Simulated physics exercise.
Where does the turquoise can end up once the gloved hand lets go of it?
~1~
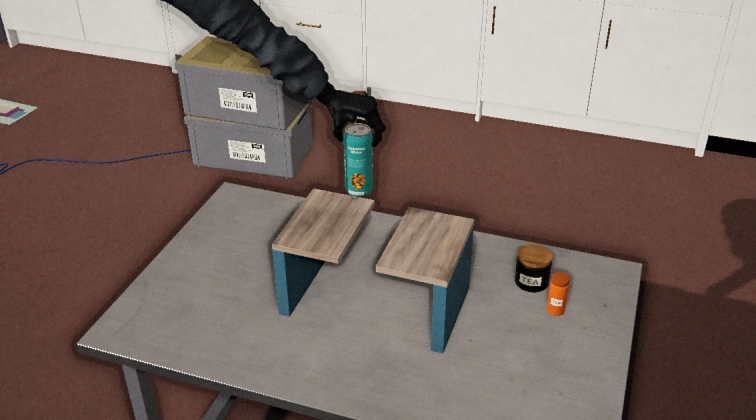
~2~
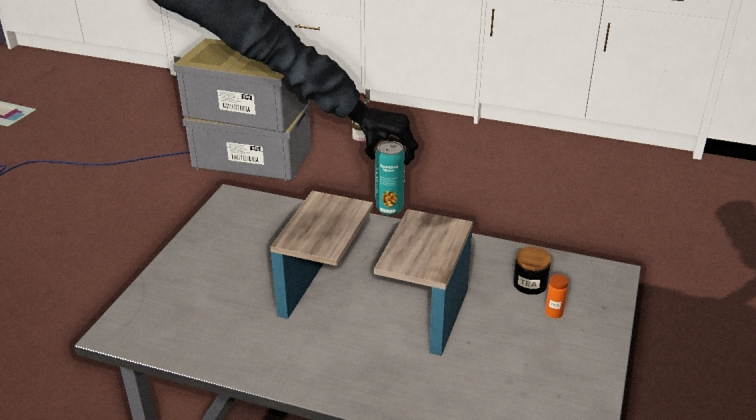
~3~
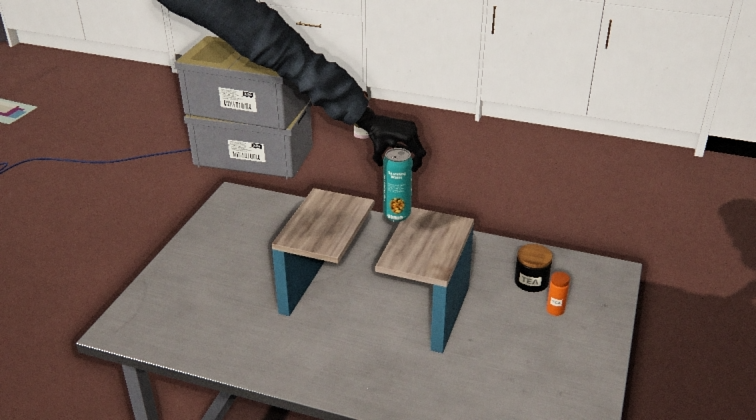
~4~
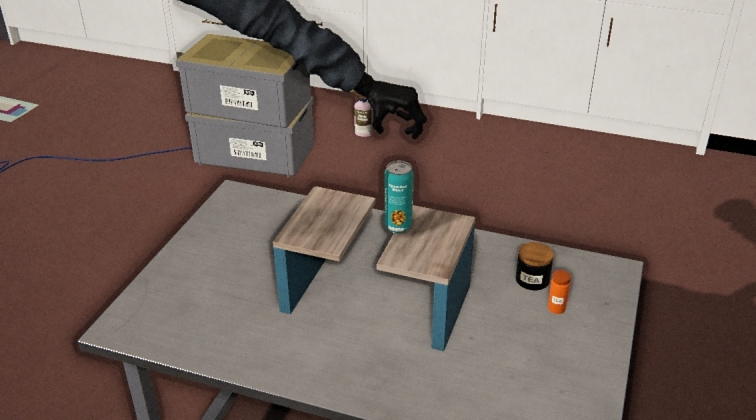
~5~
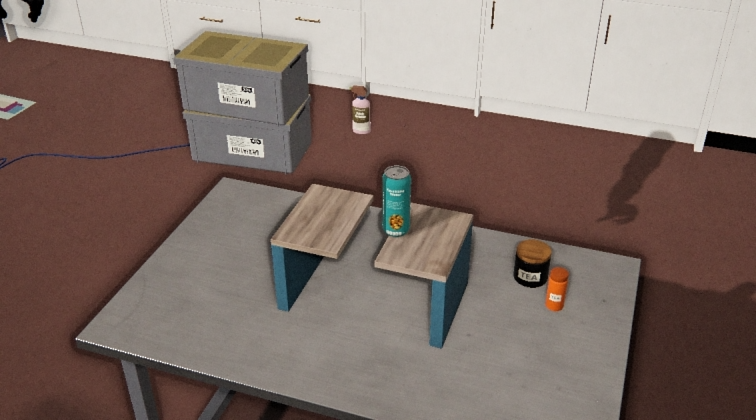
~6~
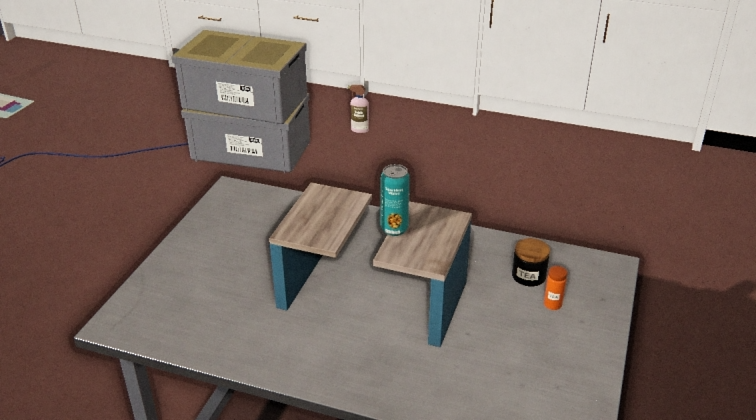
It lodges at the slot between the two ledges, staying upright on top instead of dropping through.
